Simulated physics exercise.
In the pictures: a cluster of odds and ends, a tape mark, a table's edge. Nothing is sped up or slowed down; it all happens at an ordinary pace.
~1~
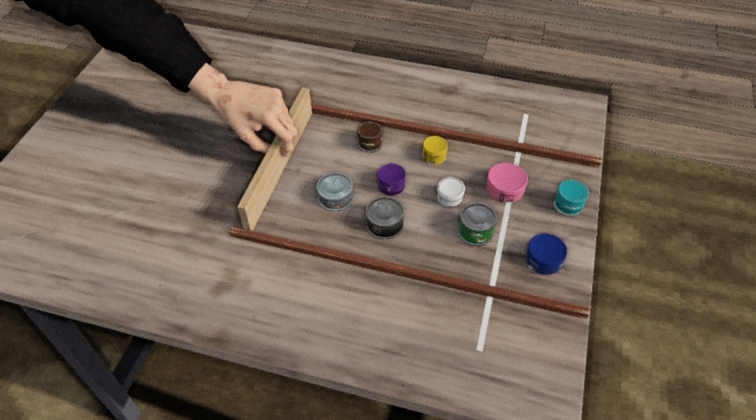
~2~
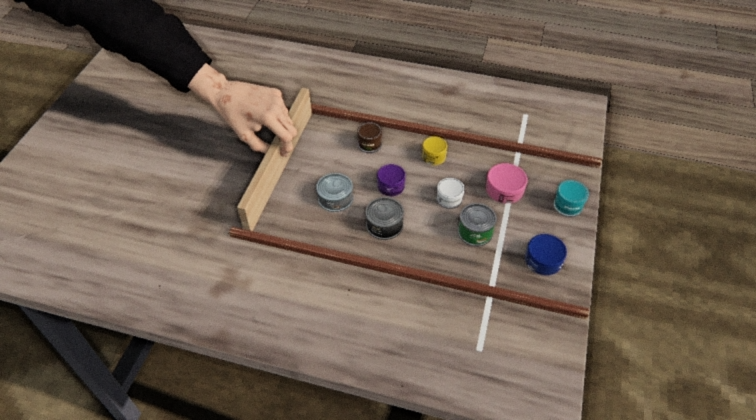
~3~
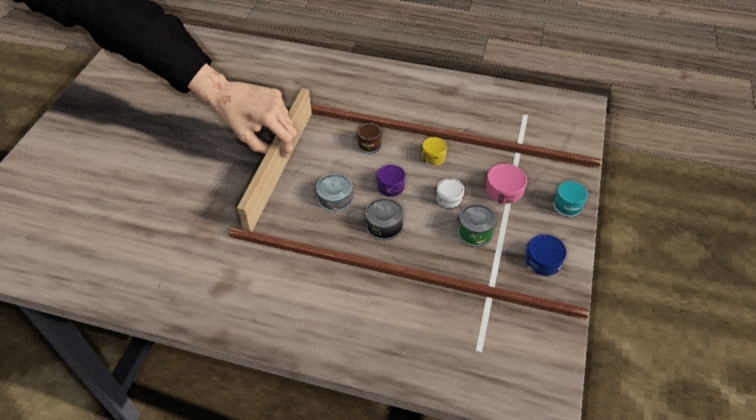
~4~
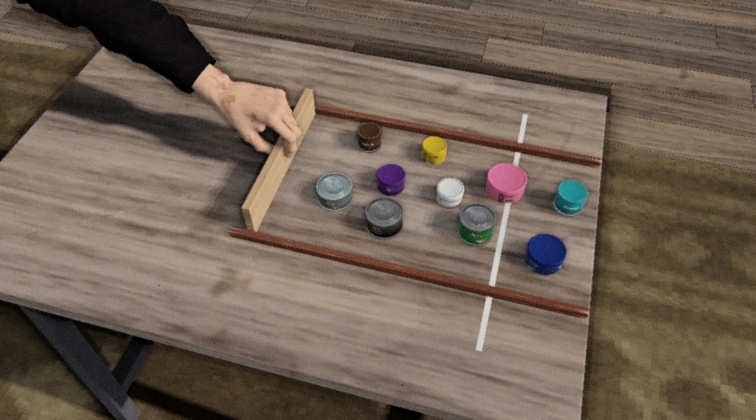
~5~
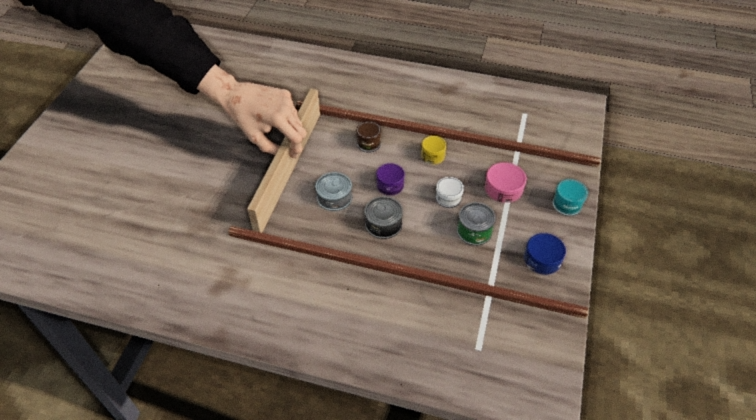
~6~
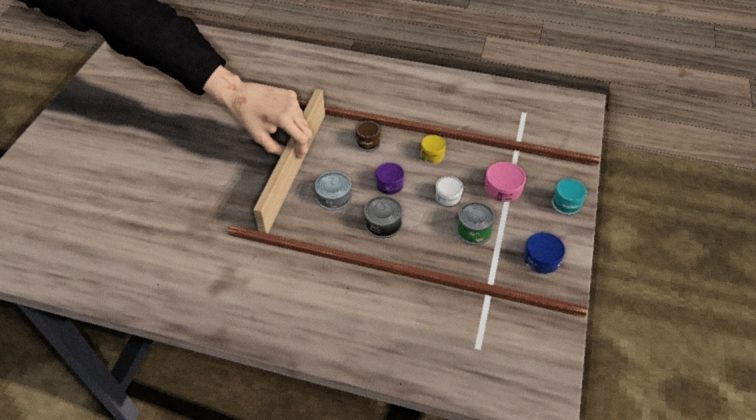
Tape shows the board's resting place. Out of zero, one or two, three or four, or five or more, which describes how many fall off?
The answer is zero.
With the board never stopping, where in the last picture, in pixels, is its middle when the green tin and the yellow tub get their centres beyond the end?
Around (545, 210), then around (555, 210).
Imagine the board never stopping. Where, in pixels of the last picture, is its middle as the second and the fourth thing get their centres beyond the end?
For the first, roughly (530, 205); for the next, roughly (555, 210).
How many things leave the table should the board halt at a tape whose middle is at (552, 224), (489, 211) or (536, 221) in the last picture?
Going through each try, you'd get 3, 0 and 2.
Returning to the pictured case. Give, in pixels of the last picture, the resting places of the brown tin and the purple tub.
Brown tin at about (527, 163), purple tub at about (521, 203).
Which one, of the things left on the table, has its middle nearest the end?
Blue tub.
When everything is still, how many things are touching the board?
The answer is 4.
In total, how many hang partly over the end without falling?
1.
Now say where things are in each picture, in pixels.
Turquoise tin (571, 198); blue tub (546, 254); pink tub (506, 183); board (278, 156); tape (506, 215), in the first picture.
Blue tub (546, 255); grey tin (335, 192), in the second picture.
Pink tub (506, 184); black tin (384, 219), in the third picture.
Turquoise tin (570, 198); purple tub (391, 180), in the fourth picture.
Blue tub (545, 254); green tin (476, 224), in the fifth picture.
Turquoise tin (569, 197); blue tub (544, 253); pink tub (505, 182); board (293, 158); tape (504, 214), in the sixth picture.
Early on, none off yet; turquoise tin at rest near (569, 197); blue tub at rest near (544, 253); pink tub at rest near (505, 182).
Finally, the number that fall off is zero.
